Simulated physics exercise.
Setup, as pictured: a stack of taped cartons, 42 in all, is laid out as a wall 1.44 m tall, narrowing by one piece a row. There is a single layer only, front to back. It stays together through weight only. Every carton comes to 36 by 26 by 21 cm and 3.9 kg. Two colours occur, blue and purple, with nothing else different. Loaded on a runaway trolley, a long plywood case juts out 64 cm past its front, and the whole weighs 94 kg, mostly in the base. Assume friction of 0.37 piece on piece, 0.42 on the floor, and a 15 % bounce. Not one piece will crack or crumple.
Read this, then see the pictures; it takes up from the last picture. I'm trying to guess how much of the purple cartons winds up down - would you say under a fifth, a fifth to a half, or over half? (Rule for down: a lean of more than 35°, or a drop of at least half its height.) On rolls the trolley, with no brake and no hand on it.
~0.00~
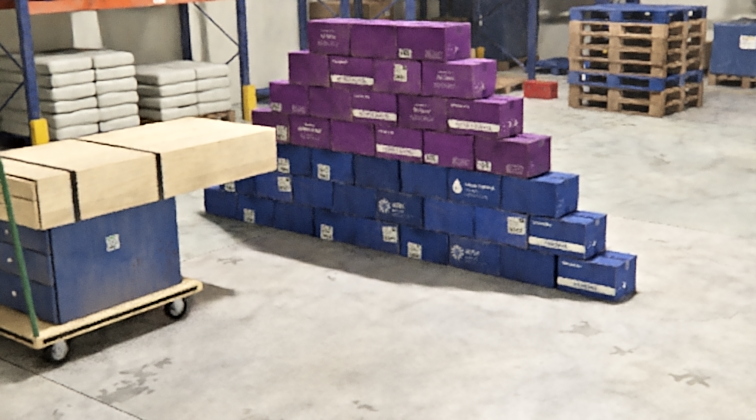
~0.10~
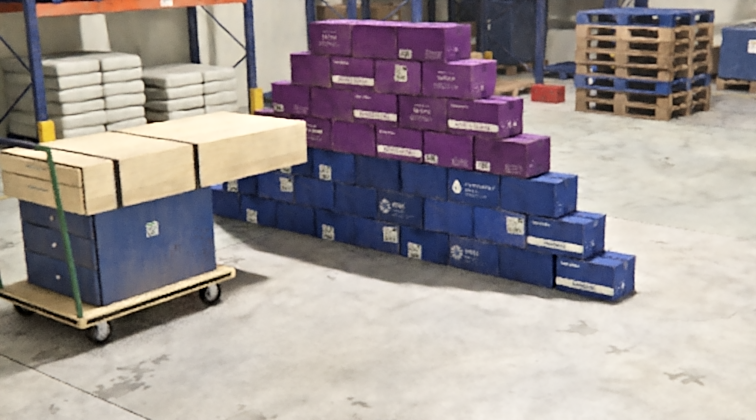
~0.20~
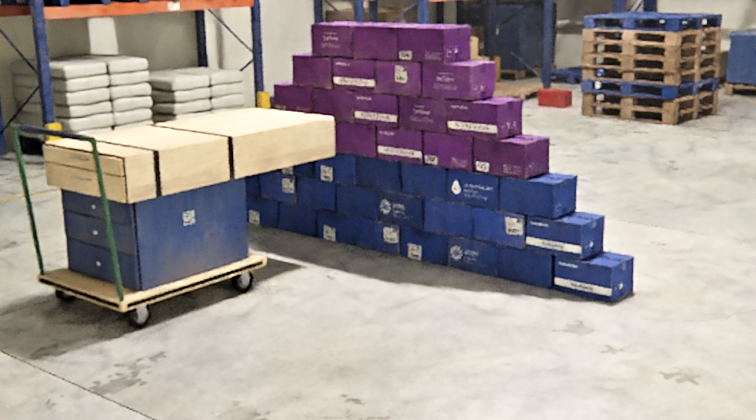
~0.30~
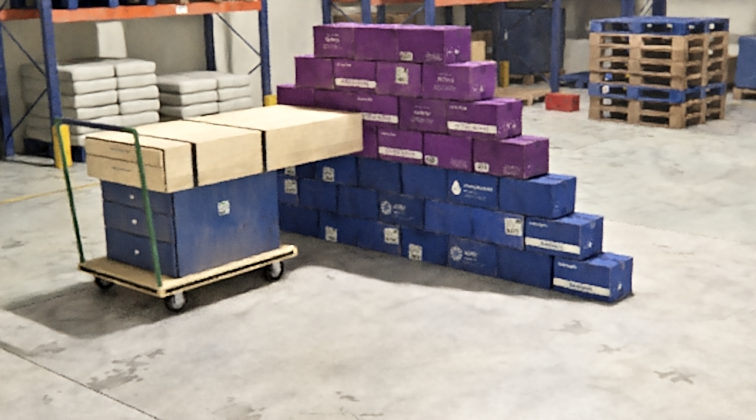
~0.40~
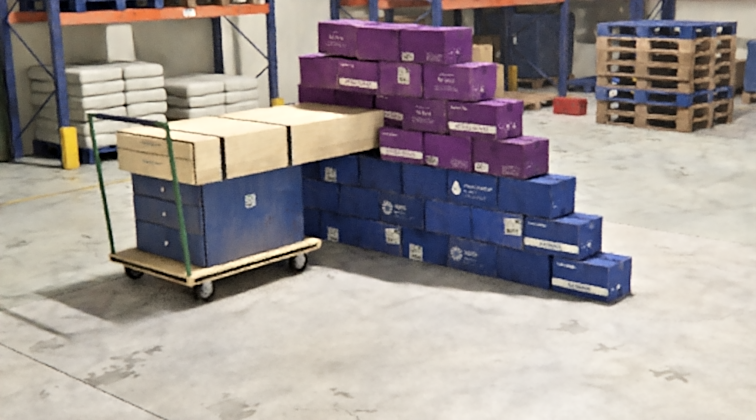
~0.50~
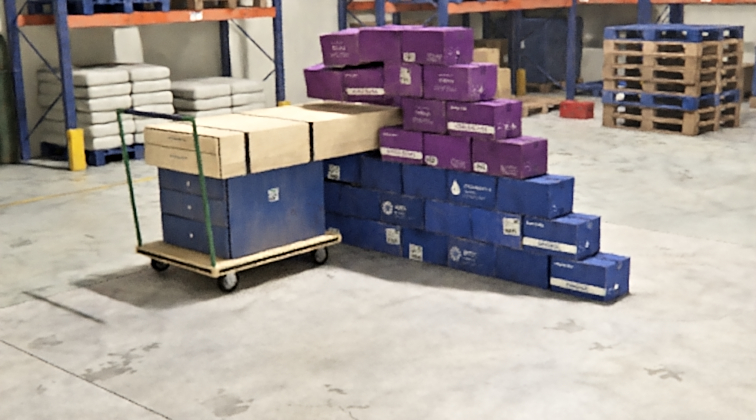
The down tally is going to be over one in two.
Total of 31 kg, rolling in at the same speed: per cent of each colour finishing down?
Colour by colour that makes blue 10, purple 70 percent.
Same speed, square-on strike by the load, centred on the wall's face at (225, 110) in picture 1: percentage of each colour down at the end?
For blue it's 0 per cent, for purple 10 per cent.
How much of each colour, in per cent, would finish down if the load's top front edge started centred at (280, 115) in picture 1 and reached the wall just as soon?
Blue 10%, purple 70%.
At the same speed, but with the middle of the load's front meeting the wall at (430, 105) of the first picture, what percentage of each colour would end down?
That hit would leave blue at 0 and purple at 50 per cent down.
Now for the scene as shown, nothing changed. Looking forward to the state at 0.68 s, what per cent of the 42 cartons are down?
By that time it is 15 percent.
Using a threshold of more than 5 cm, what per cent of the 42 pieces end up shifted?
55 percent.
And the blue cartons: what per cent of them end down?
Colour blue - 0 percent down at the end.
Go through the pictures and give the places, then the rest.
In the first frame (places mark the middle of the side facing us; the camera moves round a little), load (268, 143) 78 cm short of the wall; top purple carton (421, 43); top blue carton (474, 188); nothing disturbed.
The second frame shows load (299, 135) 53 cm short of the wall; top purple carton (421, 44).
The third frame shows load (328, 130) 28 cm short of the wall; top purple carton (421, 45).
The fourth frame shows load (356, 125) 39 mm short of the wall; top purple carton (421, 46).
The fifth frame shows load (378, 122) 16 cm into the wall's line; top purple carton (422, 46); steepest lean 4°, the carton at (318, 72); 9 disturbed, none down.
The sixth frame shows load (398, 119) 34 cm into the wall's line; top purple carton (423, 47); top blue carton (471, 190); 12 disturbed, none down.
After 0.68 s, load 65 cm past the wall's line, still rolling; 6 of the 18 purple cartons down (6 of 42 in all colours); top purple carton shifted 27 mm.
After 0.90 s, load 88 cm past the wall's line, still rolling; 8 of the 18 purple cartons down (8 of 42 in all colours); top purple carton leaning 3°.
After 1.40 s, load 1.11 m past the wall's line, still rolling; 11 of the 18 purple cartons down (11 of 42 in all colours); top purple carton leaning 20°.
At rest (2.7 s), load 1.11 m past the wall's line, stopped; 12 of the 18 purple cartons down (12 of 42 in all colours); top purple carton upside down; top blue carton unmoved. That is 67 per cent. As the last picture would show them, middles, top purple carton near (273, 269), top blue carton near (484, 186).
